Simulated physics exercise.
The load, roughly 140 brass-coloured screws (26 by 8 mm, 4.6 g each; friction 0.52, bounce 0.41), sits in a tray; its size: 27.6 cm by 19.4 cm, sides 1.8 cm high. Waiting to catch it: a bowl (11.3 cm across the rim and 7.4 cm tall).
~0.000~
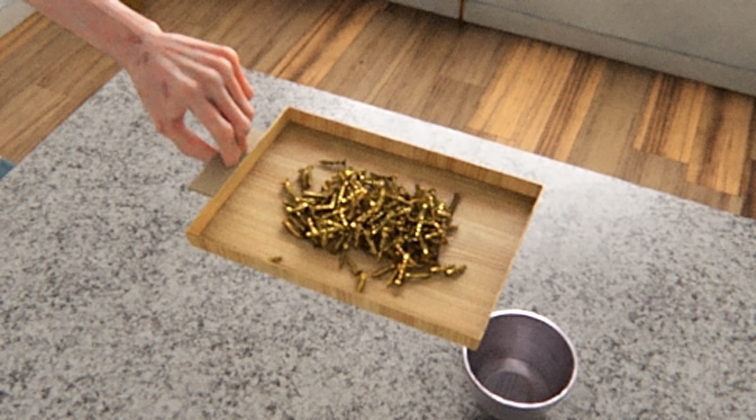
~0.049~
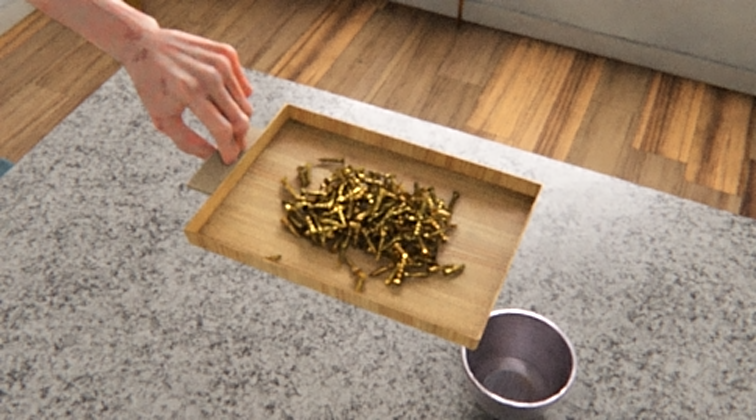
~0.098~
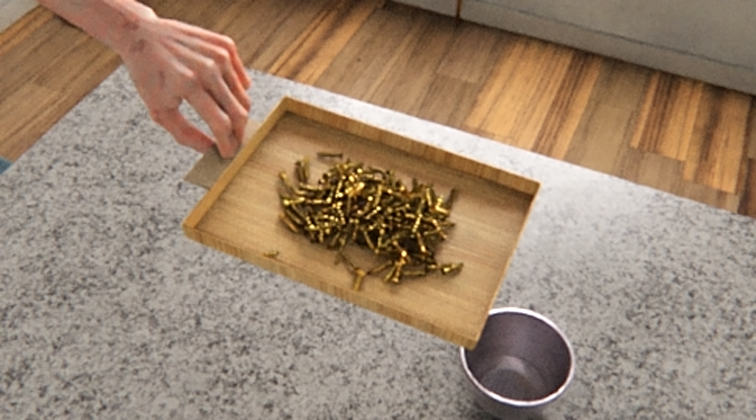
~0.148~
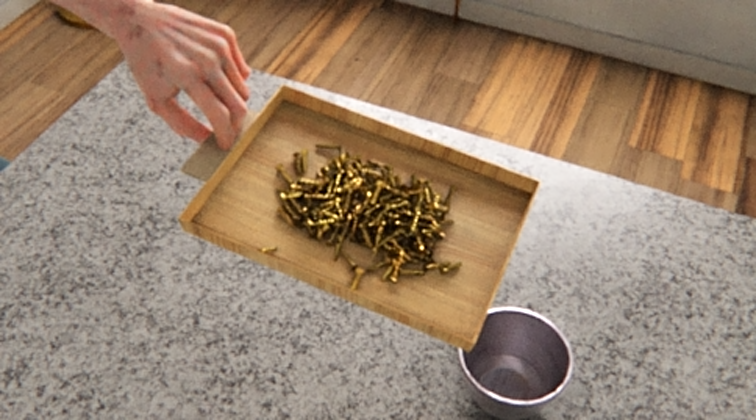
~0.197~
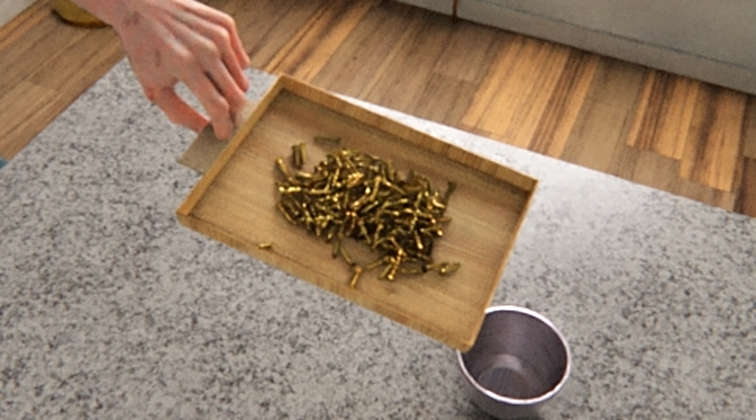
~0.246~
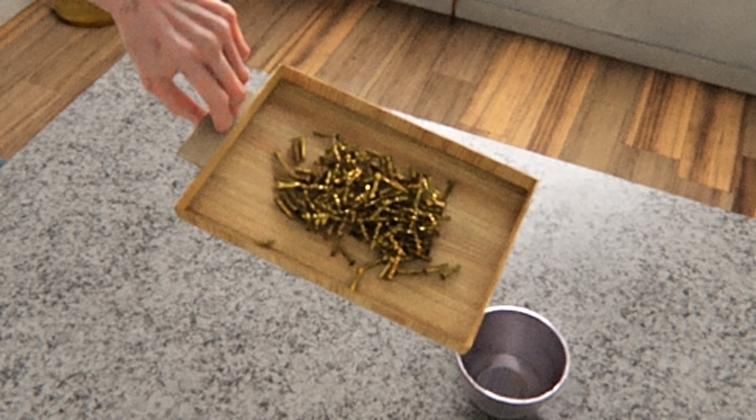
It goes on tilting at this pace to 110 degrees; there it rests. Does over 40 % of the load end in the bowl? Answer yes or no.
Share that ends inside, set against 40 %: No.
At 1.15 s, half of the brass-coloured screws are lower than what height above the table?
Some 16 cm.
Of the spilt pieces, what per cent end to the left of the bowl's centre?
About 90 per cent.
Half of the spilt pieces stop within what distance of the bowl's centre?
Roughly 10 cm.
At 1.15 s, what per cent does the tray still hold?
About 55 per cent.
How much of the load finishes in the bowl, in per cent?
Roughly 10 per cent.
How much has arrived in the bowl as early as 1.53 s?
Some 10 per cent.
Then, at 0.74 s, tilt 46 degrees; tray 100 %; middle of all pieces on or above the table near (423, 275).
After 1.15 s, tilt 74 degrees; bowl 5 %, outside 20 %, tray 55 %, in the air 20 %; middle of all pieces on or above the table near (445, 351).
Then, at 1.53 s, tilt 100 degrees; bowl 10 %, outside 70 %, tray 5 %, in the air 10 %; middle of all pieces on or above the table near (443, 414).
After 1.89 s, tilt 110 degrees; bowl 10 %, outside 90 %.
By 2.5 s all is still; bowl 10 %, outside 90 %.
